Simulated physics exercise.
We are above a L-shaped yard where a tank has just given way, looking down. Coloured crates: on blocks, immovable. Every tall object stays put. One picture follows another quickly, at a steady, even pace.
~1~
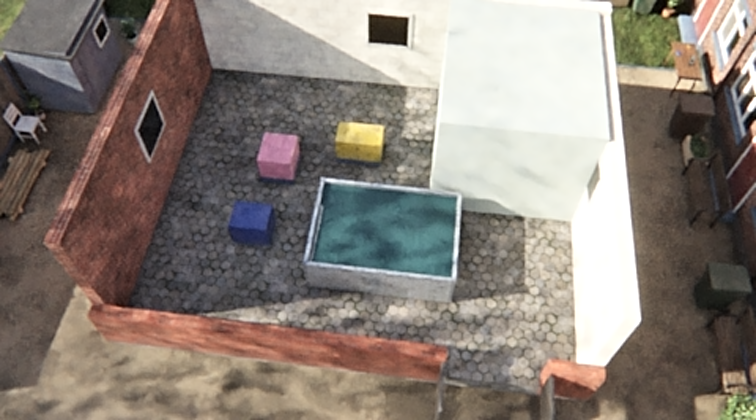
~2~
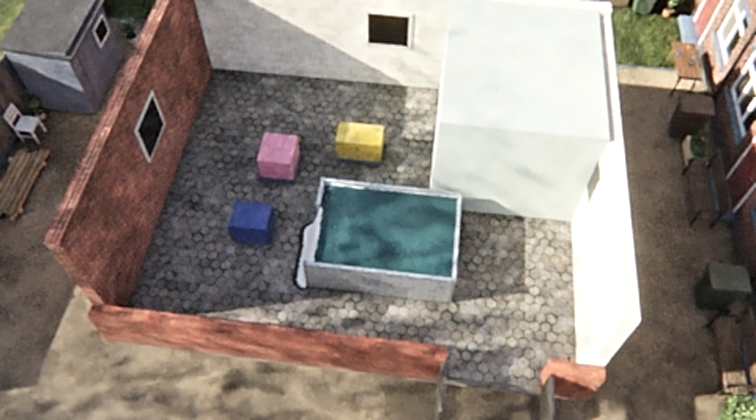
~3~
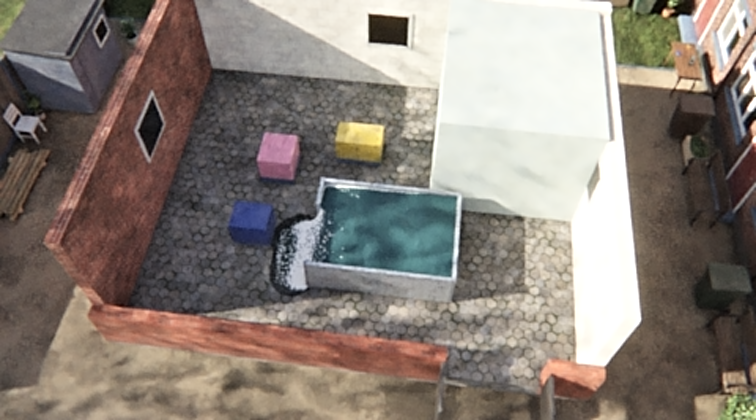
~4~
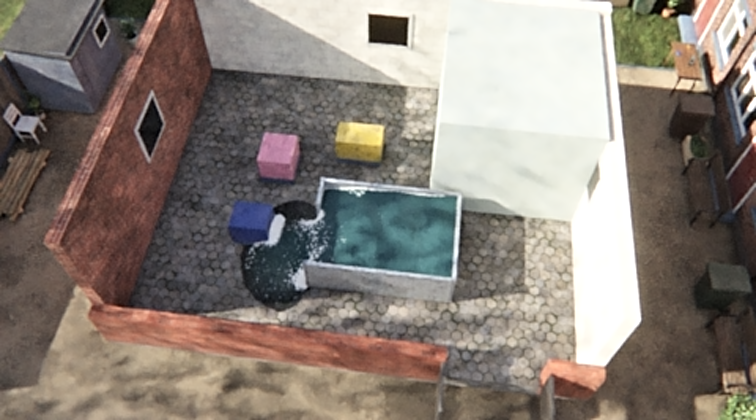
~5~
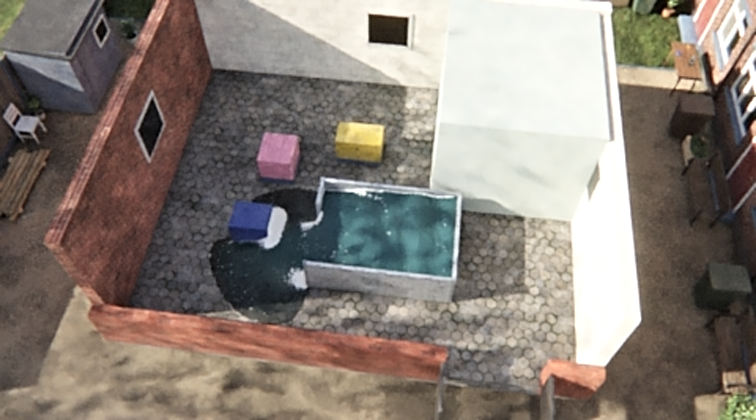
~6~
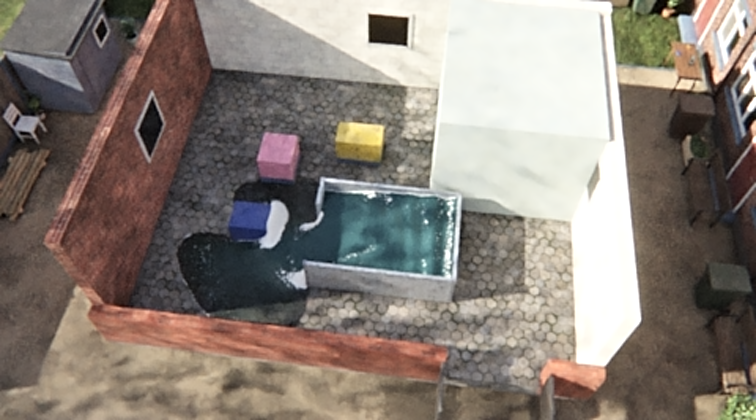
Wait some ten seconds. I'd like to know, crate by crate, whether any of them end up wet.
Yellow crate: Touched; pink crate: Touched; blue crate: Touched.
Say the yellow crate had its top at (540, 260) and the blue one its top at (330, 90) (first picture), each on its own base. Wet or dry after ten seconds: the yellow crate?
Note: Yellow - untouched.
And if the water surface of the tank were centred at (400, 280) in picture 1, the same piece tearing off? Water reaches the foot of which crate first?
It is the blue-painted one.
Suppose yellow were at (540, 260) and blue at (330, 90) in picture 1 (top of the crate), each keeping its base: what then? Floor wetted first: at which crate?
The one in pink.
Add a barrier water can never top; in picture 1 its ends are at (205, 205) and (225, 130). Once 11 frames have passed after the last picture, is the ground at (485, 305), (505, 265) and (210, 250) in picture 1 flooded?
One by one: Spared, spared, soaked.
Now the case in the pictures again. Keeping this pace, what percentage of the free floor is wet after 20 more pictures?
My guess is around 55 in a hundred.
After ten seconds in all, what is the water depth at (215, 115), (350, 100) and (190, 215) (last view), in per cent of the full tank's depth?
Taking the places in turn, I get roughly 16, 8 and 12 percent.
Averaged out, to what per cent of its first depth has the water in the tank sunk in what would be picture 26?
Around 36 in a hundred, give or take.
A moment on, water covers 25 % of the floor; the yellow crate not reached, the pink crate water round its plinth, the blue crate water round its plinth.
Next, water covers 35 % of the floor; the yellow crate water round its plinth, the pink crate water round its plinth, the blue crate water round its plinth.
Then, water covers 55 % of the floor; the yellow crate water round its plinth, the pink crate water round its plinth, the blue crate water round its plinth.
Later, water covers 85 % of the floor; the yellow crate water round its plinth, the pink crate water round its plinth, the blue crate water round its plinth.
In the end, water covers 95 % of the floor; the yellow crate was topped, the pink crate was topped, the blue crate was topped.
